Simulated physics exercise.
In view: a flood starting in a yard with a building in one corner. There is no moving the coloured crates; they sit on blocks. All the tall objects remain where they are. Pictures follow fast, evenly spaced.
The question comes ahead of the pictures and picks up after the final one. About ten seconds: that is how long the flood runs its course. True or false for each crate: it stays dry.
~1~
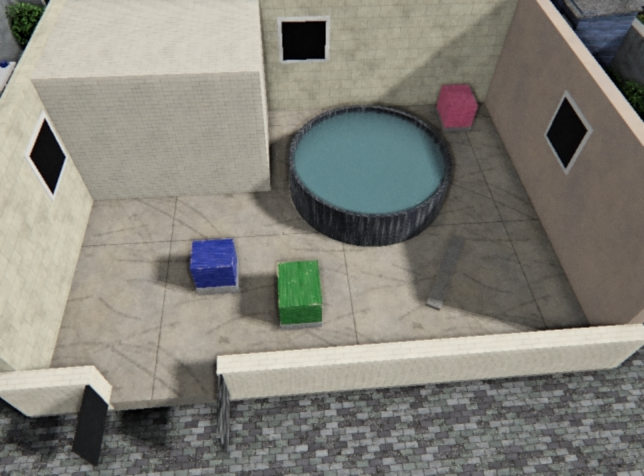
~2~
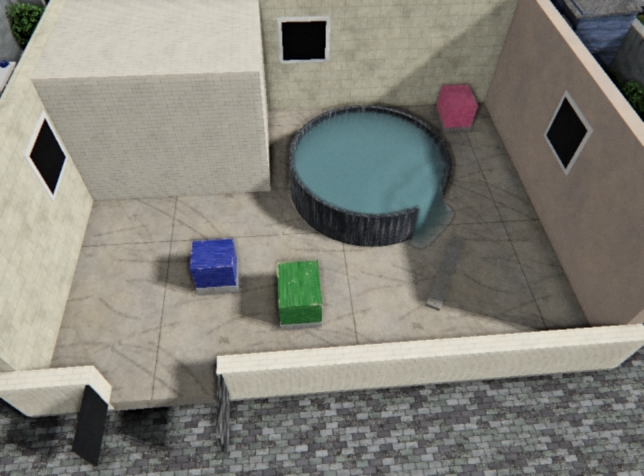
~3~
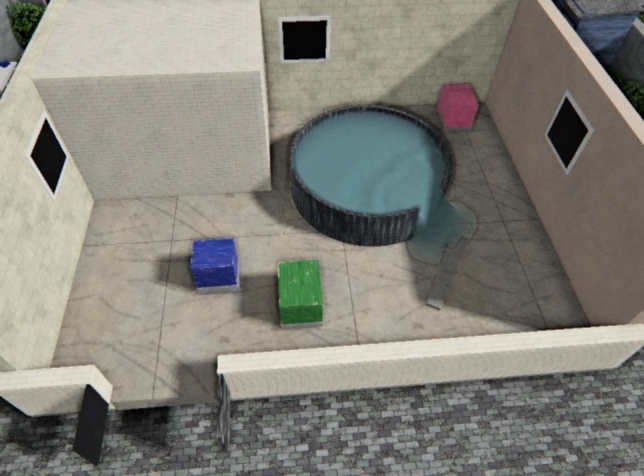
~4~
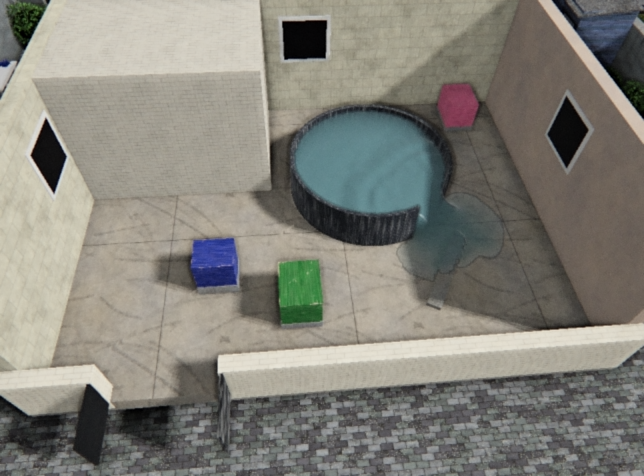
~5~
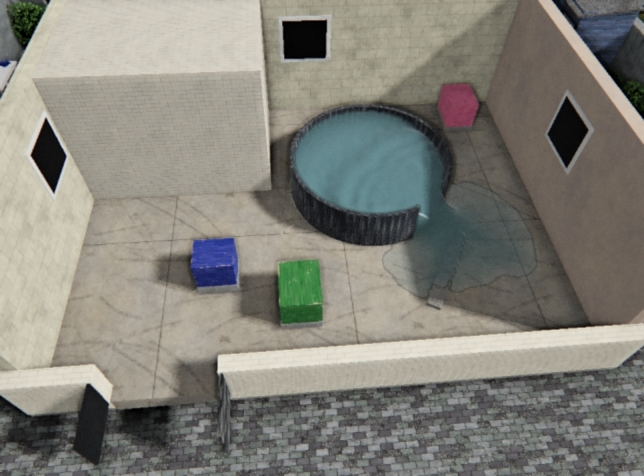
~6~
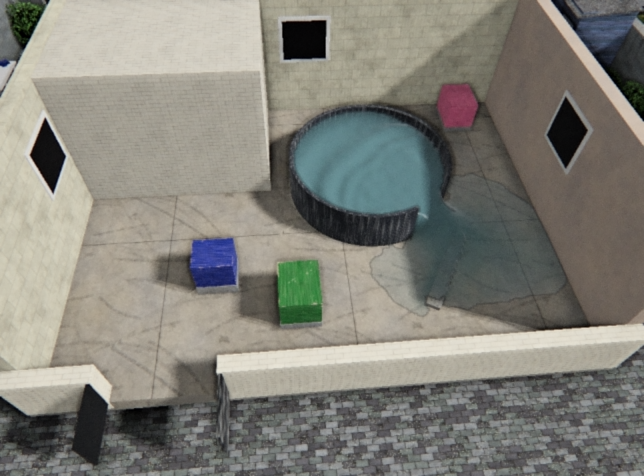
Pink crate: False, it gets wet; blue crate: True, it stays dry; green crate: False, it gets wet.
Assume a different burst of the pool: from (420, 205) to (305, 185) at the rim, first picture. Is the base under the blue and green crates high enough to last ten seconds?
Within ten seconds the blue crate is drenched and the green crate is drenched.
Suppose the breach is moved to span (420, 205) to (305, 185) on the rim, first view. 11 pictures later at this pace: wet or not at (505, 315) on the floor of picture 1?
At that spot: Swamped.
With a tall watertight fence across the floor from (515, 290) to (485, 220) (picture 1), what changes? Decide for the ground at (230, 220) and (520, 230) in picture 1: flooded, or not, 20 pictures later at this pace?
Untouched, reached.
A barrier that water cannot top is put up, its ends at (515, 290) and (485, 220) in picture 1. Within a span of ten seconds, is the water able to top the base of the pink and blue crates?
Summary - pink crate: Flooded; blue crate: Not flooded.
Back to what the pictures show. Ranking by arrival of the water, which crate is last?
The crate marked blue, as I see it.
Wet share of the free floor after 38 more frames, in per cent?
My guess is around 85 in a hundred.
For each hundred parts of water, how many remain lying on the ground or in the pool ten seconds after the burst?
Estimate: 96 %.
A moment on, water covers 25 % of the floor; the pink crate not reached, the blue crate not reached, the green crate not reached.
Next, water covers 30 % of the floor; the pink crate not reached, the blue crate not reached, the green crate water round its plinth.
Then, water covers 45 % of the floor; the pink crate water round its plinth, the blue crate not reached, the green crate water round its plinth.
Later, water covers 85 % of the floor; the pink crate water round its plinth, the blue crate water round its plinth, the green crate water round its plinth.
In the end, water covers 100 % of the floor; the pink crate was topped, the blue crate stayed above the water, the green crate was topped.
